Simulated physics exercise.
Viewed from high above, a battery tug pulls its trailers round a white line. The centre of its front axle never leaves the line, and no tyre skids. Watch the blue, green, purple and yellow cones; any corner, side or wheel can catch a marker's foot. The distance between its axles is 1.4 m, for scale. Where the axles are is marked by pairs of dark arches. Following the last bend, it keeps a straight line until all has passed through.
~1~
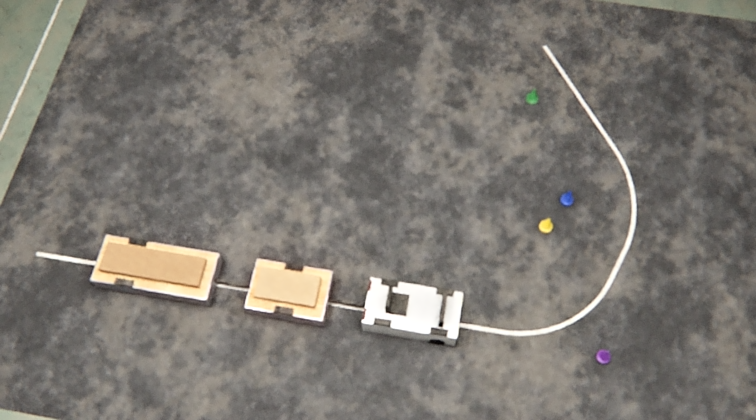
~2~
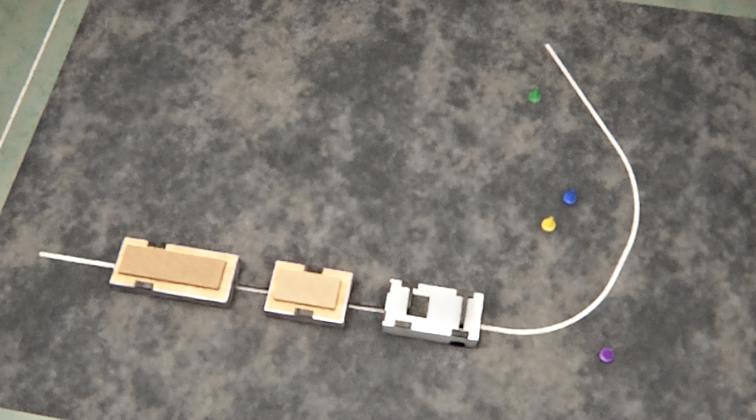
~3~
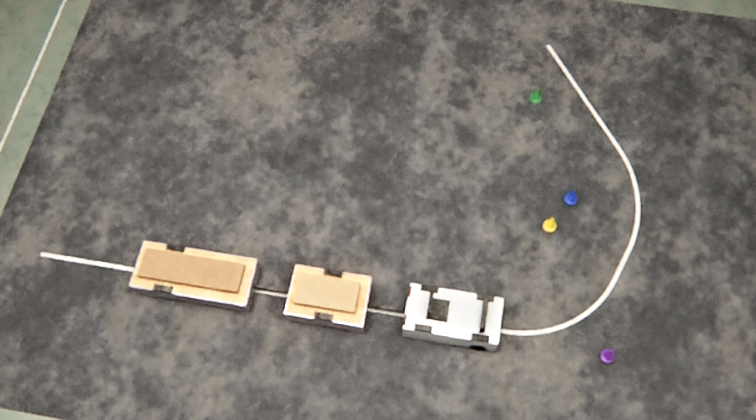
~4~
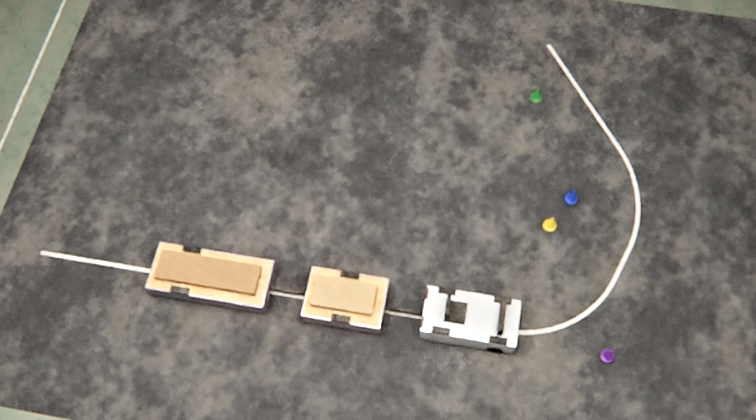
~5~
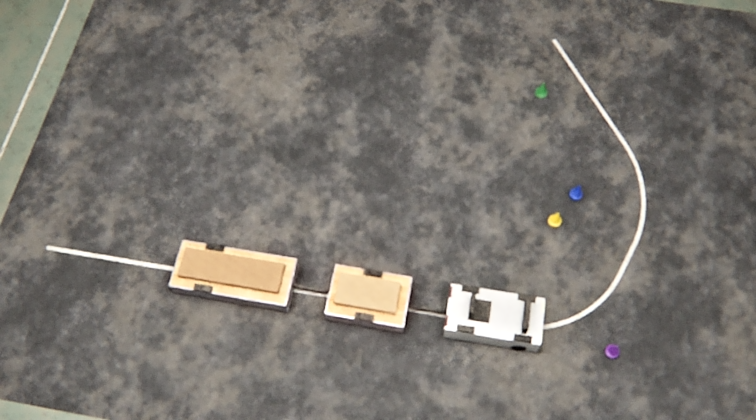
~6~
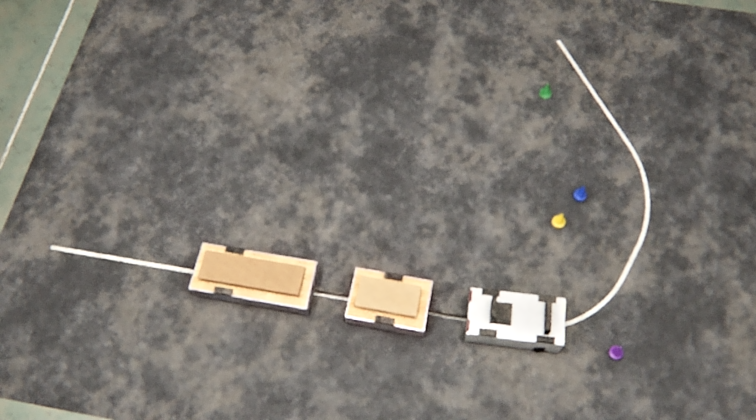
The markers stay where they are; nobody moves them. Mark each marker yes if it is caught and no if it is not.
Blue: Yes, green: Yes, purple: No, yellow: Yes.
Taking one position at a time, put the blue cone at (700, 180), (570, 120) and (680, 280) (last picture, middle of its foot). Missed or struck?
Try 1 untouched, try 2 touched, try 3 untouched.
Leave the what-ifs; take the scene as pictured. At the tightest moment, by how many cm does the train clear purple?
The figure for purple is 25.
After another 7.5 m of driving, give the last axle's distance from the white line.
I'd put the gap at around 35 cm.
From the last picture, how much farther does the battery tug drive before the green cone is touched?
The touch comes after about 15.5 m of further driving.
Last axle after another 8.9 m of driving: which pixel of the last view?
(526, 288).
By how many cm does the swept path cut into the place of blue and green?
For blue it's 55, and for green it's 10.
1.2 m further on, the last axle is at (274, 278) of the last picture, on the line; purple has been passed with 25 cm to spare.
11.0 m further on, the last axle is at (571, 253) of the last picture, 140 cm off the line; the second trailer has hit blue; the second trailer has hit yellow.
11.1 m further on, the last axle is at (572, 252) of the last picture, 140 cm off the line.
15.8 m further on, the last axle is at (587, 123) of the last picture, 100 cm off the line; the second trailer has hit green.
19.2 m further on, the last axle is at (549, 29) of the last picture, 35 cm off the line; 3 of 4 struck in all.
